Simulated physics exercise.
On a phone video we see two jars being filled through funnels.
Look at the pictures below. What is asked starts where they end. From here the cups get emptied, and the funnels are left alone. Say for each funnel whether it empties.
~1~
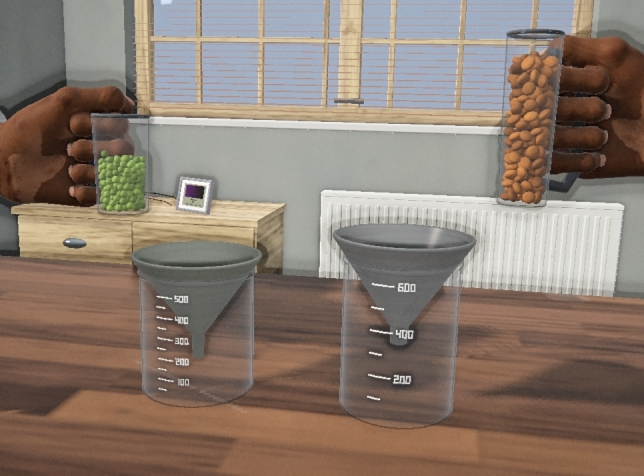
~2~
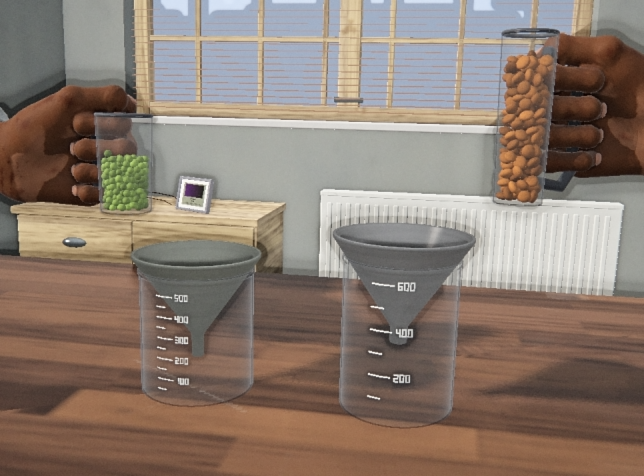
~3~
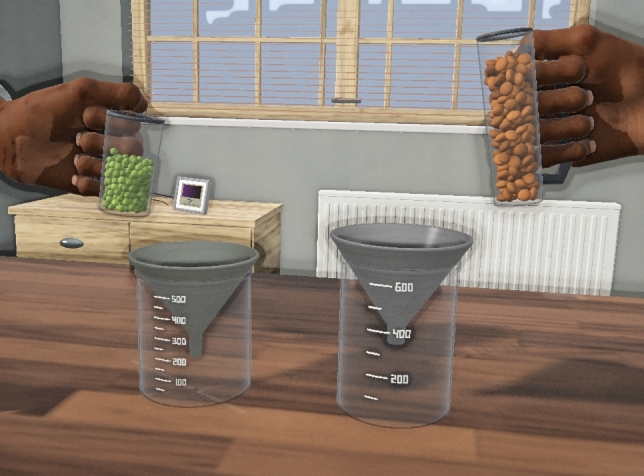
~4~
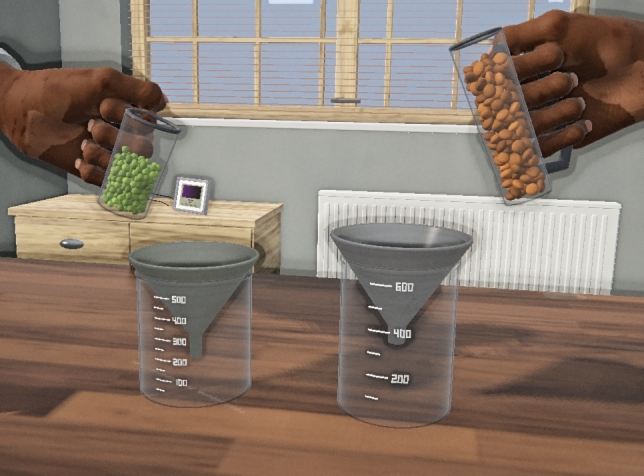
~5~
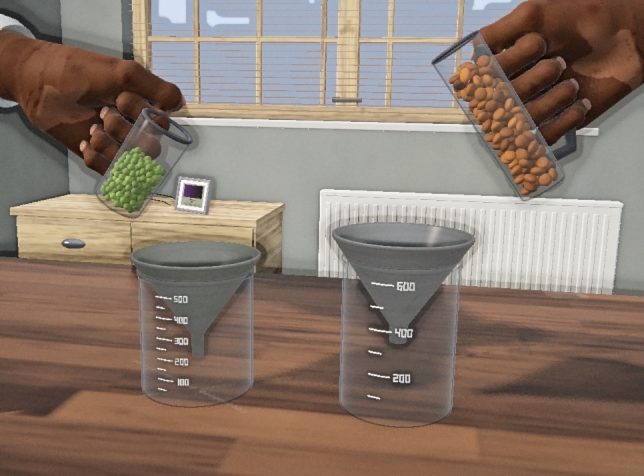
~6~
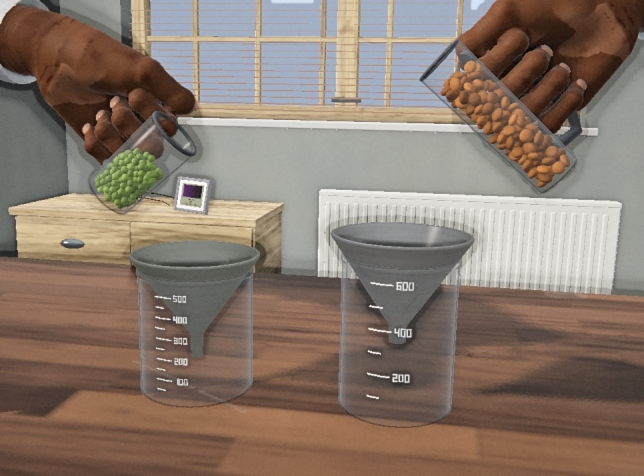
My prediction: Left: Watch it back up; right: Watch it back up.
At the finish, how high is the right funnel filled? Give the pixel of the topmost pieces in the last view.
(369, 258), roughly.
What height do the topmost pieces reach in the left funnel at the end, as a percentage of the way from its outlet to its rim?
I'd put it close to 75 per cent.
Then, 0.51 s later than the last frame, left, every one still in the cup; right, every one still in the cup.
Then, 0.96 s later than the last frame, left, the larger part still in the cup, about a tenth in or over the funnel; right, almost all still in the cup, just a few in or over the funnel.
Then, 1.35 s later than the last frame, left, every one in or over the funnel; right, roughly half still in the cup, roughly half in or over the funnel, just a few down in the jar.
When it is over, left, every one stuck in the funnel, not one down in the jar; right, almost all stuck in the funnel, just a few down in the jar.
